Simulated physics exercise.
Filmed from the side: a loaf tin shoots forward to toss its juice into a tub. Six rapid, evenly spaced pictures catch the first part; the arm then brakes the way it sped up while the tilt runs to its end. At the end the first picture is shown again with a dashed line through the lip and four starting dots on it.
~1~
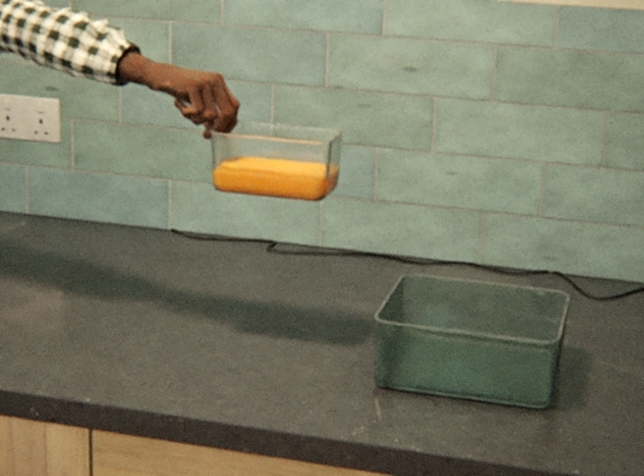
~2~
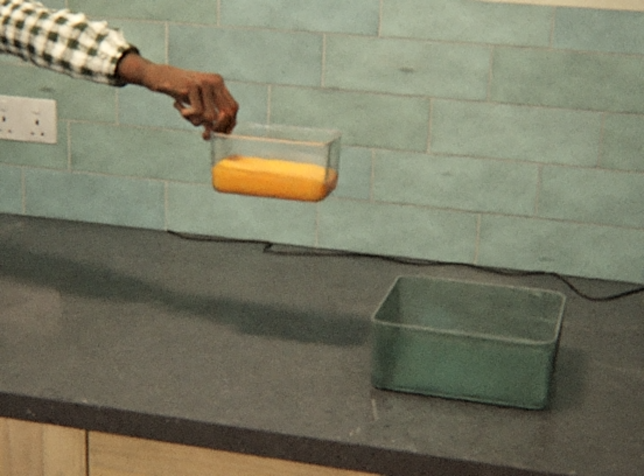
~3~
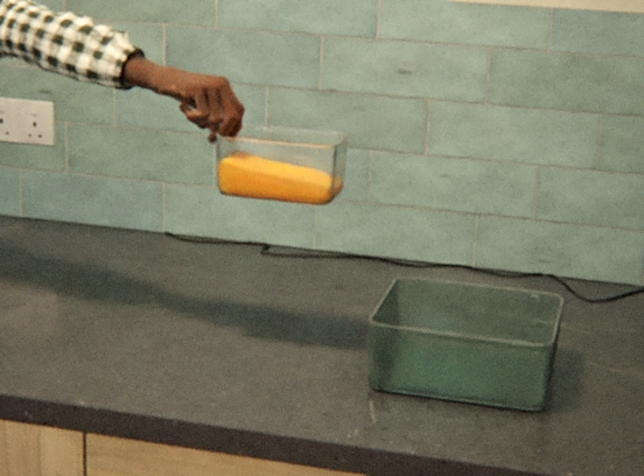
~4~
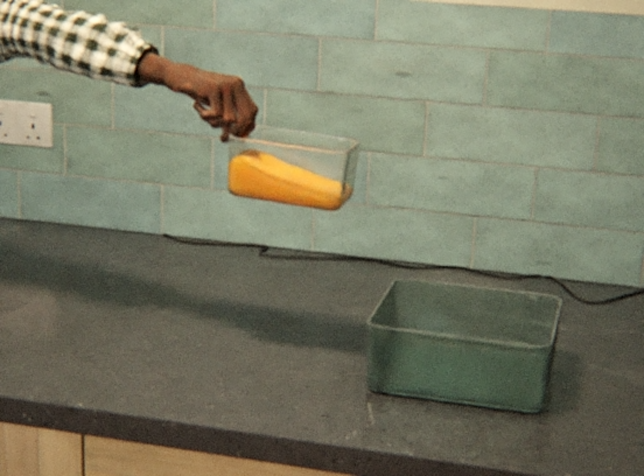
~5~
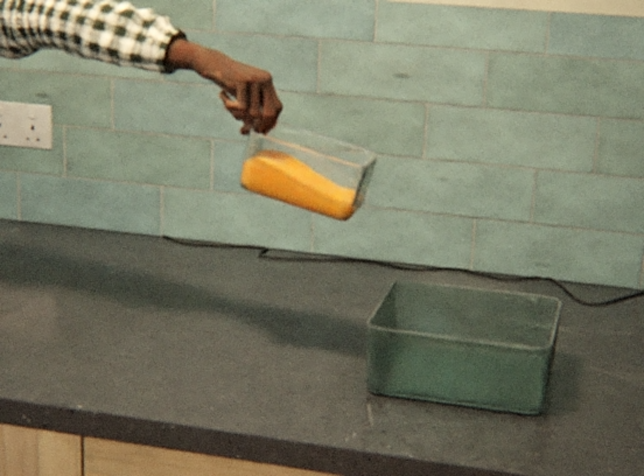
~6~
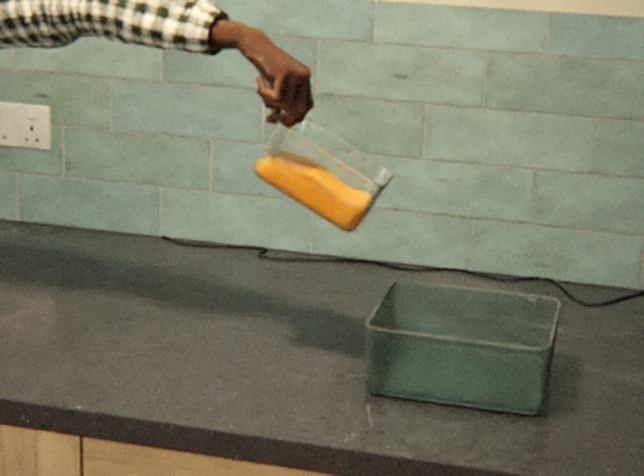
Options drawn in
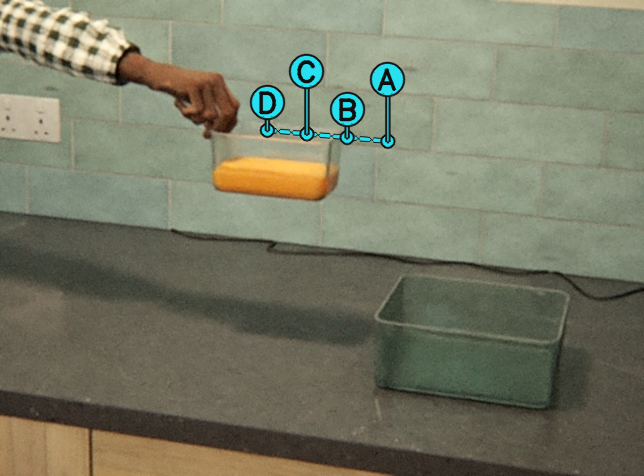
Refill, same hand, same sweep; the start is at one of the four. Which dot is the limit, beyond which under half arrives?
I would pick dot D.
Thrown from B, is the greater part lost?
No, that is safe.
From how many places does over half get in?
All four.
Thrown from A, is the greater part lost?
No, not at all.
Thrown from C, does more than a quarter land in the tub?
Yes, clearly.
On the marked copy, A at (387, 141); B at (347, 137); C at (306, 133); D at (267, 130).
With A, about 87 % lands in the tub, 3 % falls short and 10 % goes beside or beyond.
With B, about 87 % lands in the tub, 4 % falls short and 9 % goes beside or beyond.
With C, about 74 % lands in the tub, 12 % falls short and 13 % goes beside or beyond.
With D, about 68 % lands in the tub, 24 % falls short and 8 % goes beside or beyond.
